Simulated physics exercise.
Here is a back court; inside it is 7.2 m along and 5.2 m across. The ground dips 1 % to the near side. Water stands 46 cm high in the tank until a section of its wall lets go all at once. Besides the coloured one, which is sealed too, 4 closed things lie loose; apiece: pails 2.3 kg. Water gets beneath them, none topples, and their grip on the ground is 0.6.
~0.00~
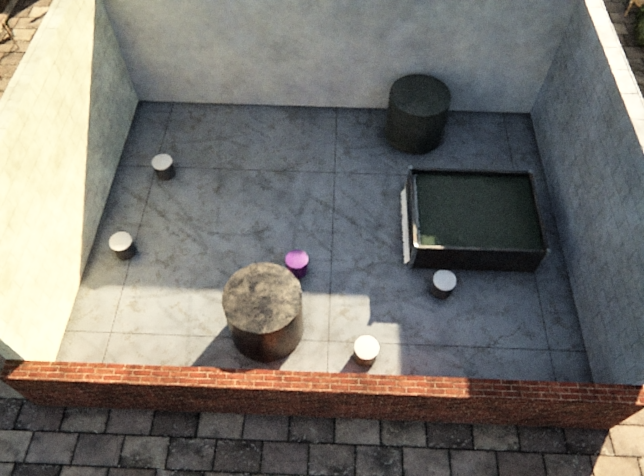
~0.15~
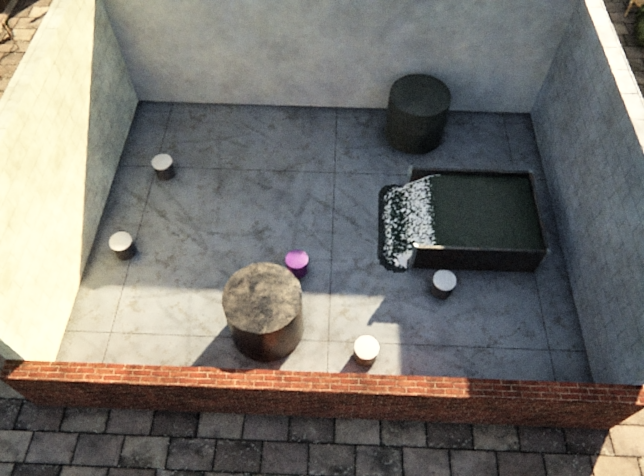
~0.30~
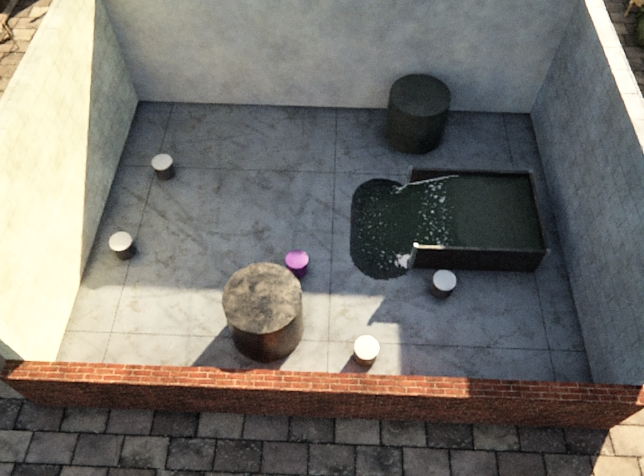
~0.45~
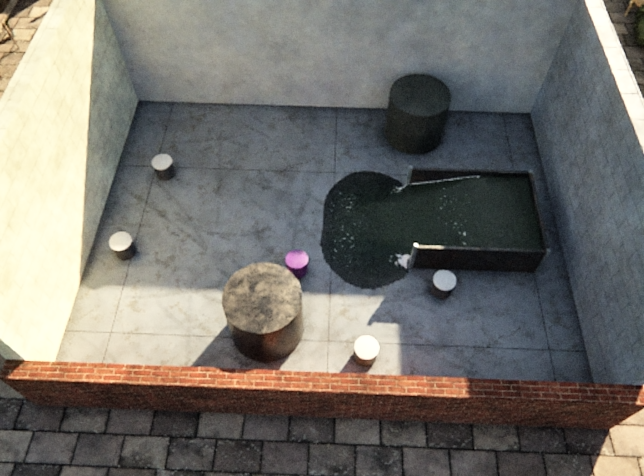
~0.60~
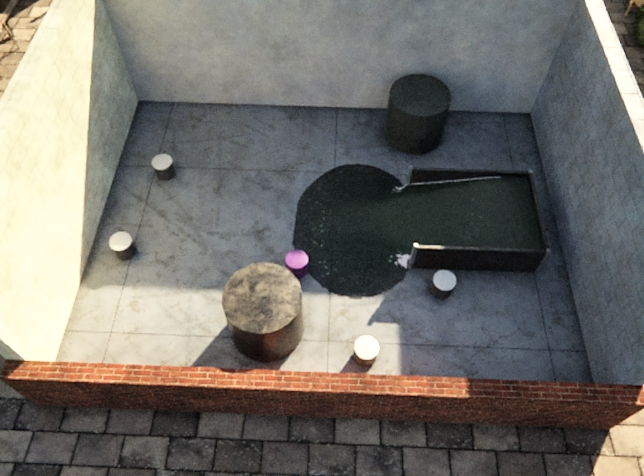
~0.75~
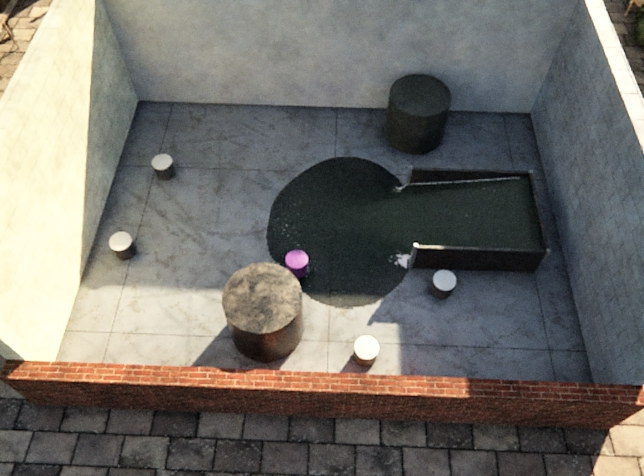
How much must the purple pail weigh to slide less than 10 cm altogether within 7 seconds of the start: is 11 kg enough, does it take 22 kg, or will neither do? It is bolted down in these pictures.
For it, only the larger load is enough.
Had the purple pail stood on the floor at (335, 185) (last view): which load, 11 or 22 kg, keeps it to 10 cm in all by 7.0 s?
It takes the larger.
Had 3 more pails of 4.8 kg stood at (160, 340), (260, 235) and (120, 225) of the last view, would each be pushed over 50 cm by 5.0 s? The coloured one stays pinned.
In turn: Short of it, more, over.
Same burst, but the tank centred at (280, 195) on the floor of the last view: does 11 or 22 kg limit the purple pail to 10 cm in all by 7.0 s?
Then the lower weight is enough.
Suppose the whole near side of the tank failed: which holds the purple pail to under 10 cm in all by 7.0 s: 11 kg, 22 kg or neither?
Then the smaller load will do.
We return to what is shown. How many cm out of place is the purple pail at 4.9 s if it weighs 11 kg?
About 120 cm.
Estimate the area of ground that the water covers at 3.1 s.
Some 24 m2.
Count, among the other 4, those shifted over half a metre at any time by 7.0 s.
I count 3.
After 1.4 s the purple pail would be 12 cm from its start with 11 kg and 0 cm from its start with 22 kg; 8 cm of water round it then.
After 3.1 s the purple pail would be 129 cm from its start with 11 kg and 0 cm from its start with 22 kg; 7 cm of water round it then.
After 4.9 s the purple pail would be 130 cm from its start with 11 kg and 0 cm from its start with 22 kg; 4 cm of water round it then.
After 7.0 s the purple pail would be 130 cm from its start with 11 kg and 0 cm from its start with 22 kg; 3 cm of water round it then.
